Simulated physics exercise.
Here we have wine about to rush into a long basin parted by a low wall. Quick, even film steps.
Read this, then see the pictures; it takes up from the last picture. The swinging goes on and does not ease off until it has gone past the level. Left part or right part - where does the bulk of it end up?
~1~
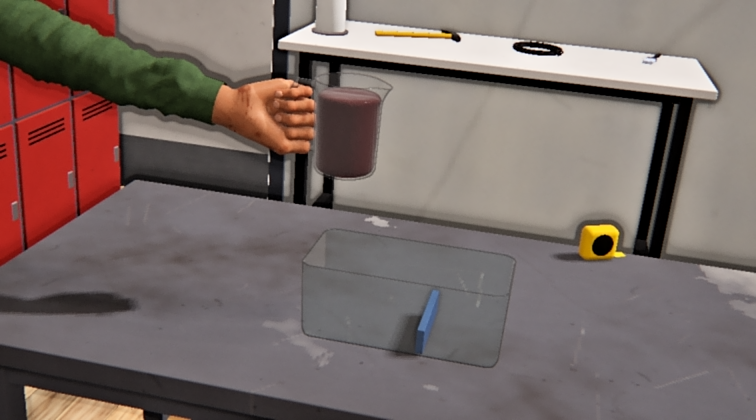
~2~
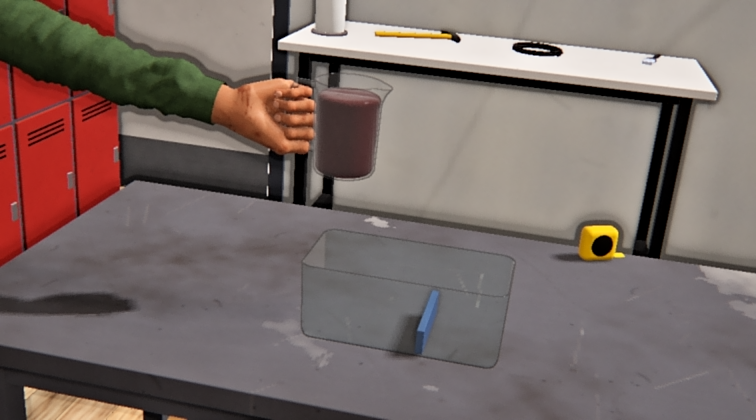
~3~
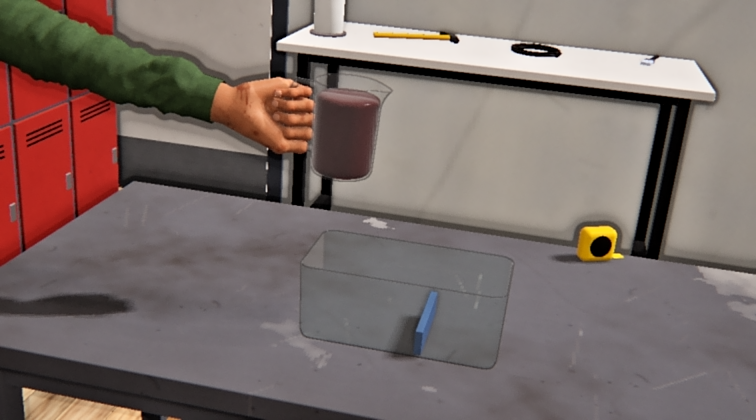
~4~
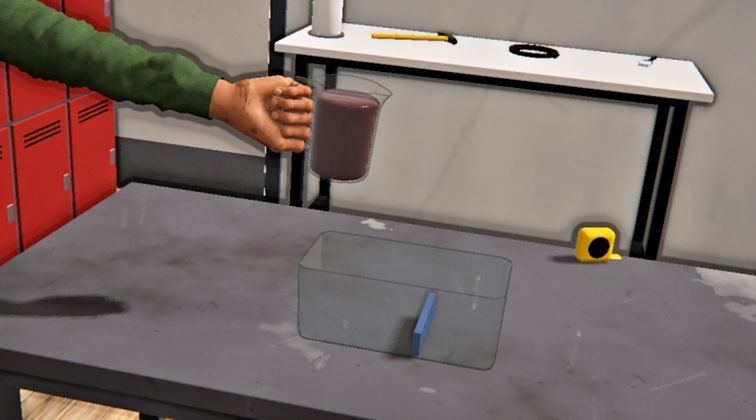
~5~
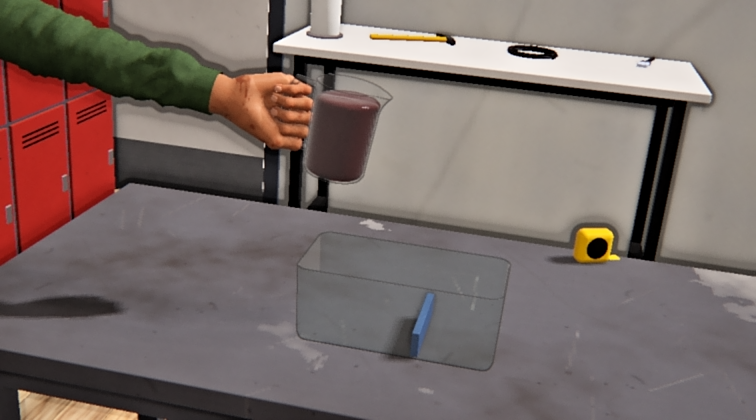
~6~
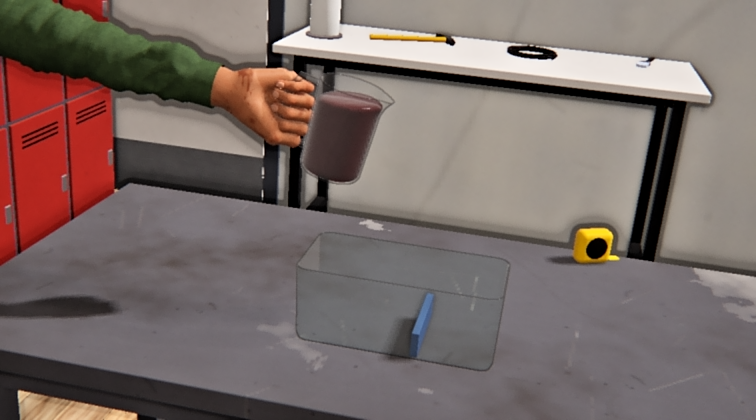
The biggest share sits in the rightmost section.
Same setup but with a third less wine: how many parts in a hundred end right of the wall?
75 in a hundred.
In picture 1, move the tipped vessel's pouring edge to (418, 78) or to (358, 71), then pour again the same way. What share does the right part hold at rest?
Near 75 in a hundred first, near 5 in a hundred second.
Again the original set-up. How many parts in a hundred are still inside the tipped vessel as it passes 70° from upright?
Roughly 85 percent.
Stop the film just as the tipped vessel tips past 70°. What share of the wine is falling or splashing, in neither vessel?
Roughly 15 %.
A moment on, the tilt is 70° and 84 per cent is still to pour, 0 is left of the wall and 1 right of it.
Next, the tilt is 101° and 36 per cent is still to pour, 2 is left of the wall and 33 right of it.
Then the tilt is 104° and 5 per cent is still to pour, 8 is left of the wall and 78 right of it.
Later the tilt is 104° and 0 per cent is still to pour, 15 is left of the wall and 83 right of it.
Finally, 17 per cent lies left of the wall, 81 right of it and 2 outside.
